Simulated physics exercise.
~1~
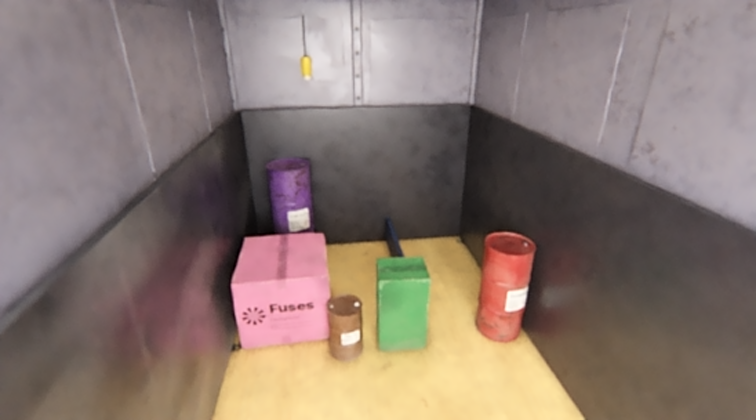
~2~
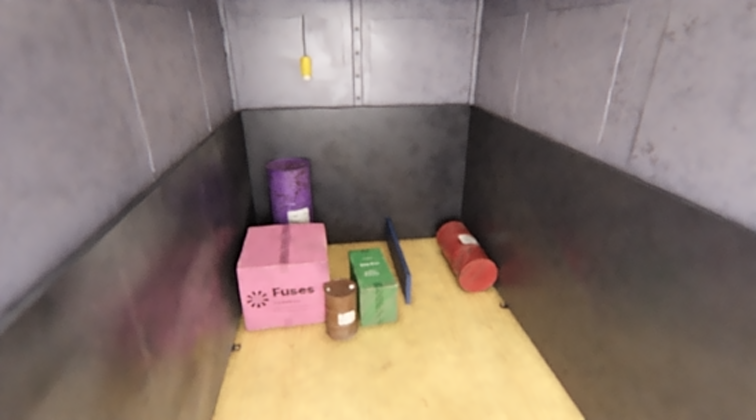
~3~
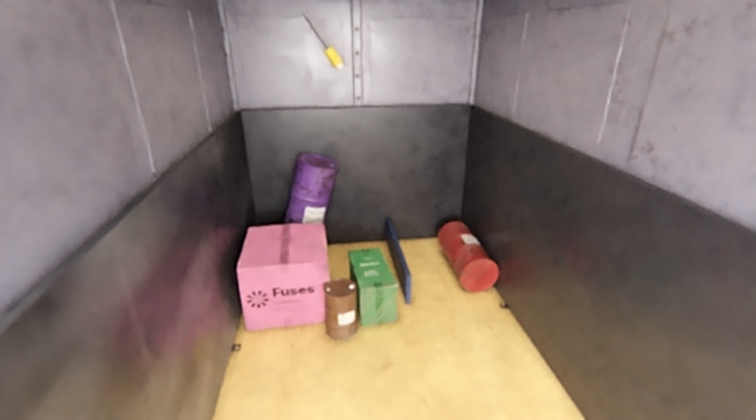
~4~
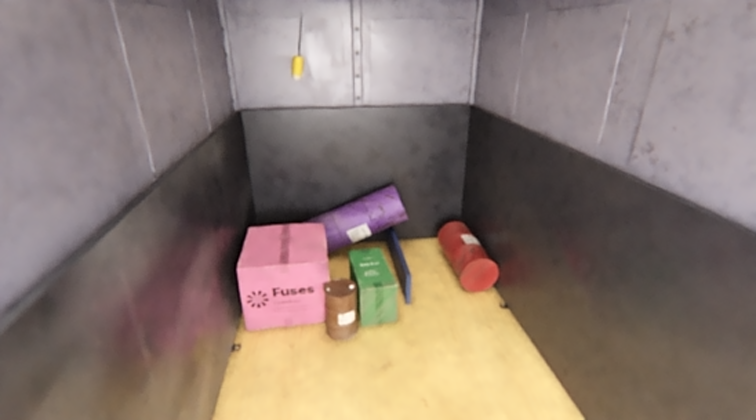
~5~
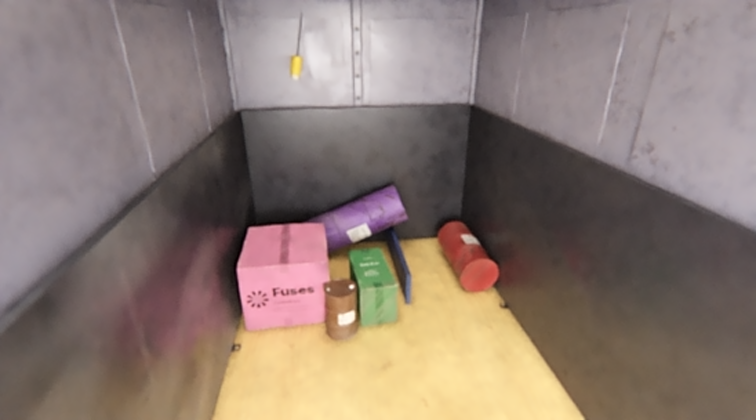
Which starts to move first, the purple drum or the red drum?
The red drum starts to move first, going over onto its side while the purple drum is still standing upright in its place. The purple drum begins to lean only after that.
The footage shows drums, boxes and a canister in a walled cargo space; the red drum and green box topple first, then the purple drum leans right as the lamp swings and tips over, ending on its side behind the upright brown canister and the pink box.
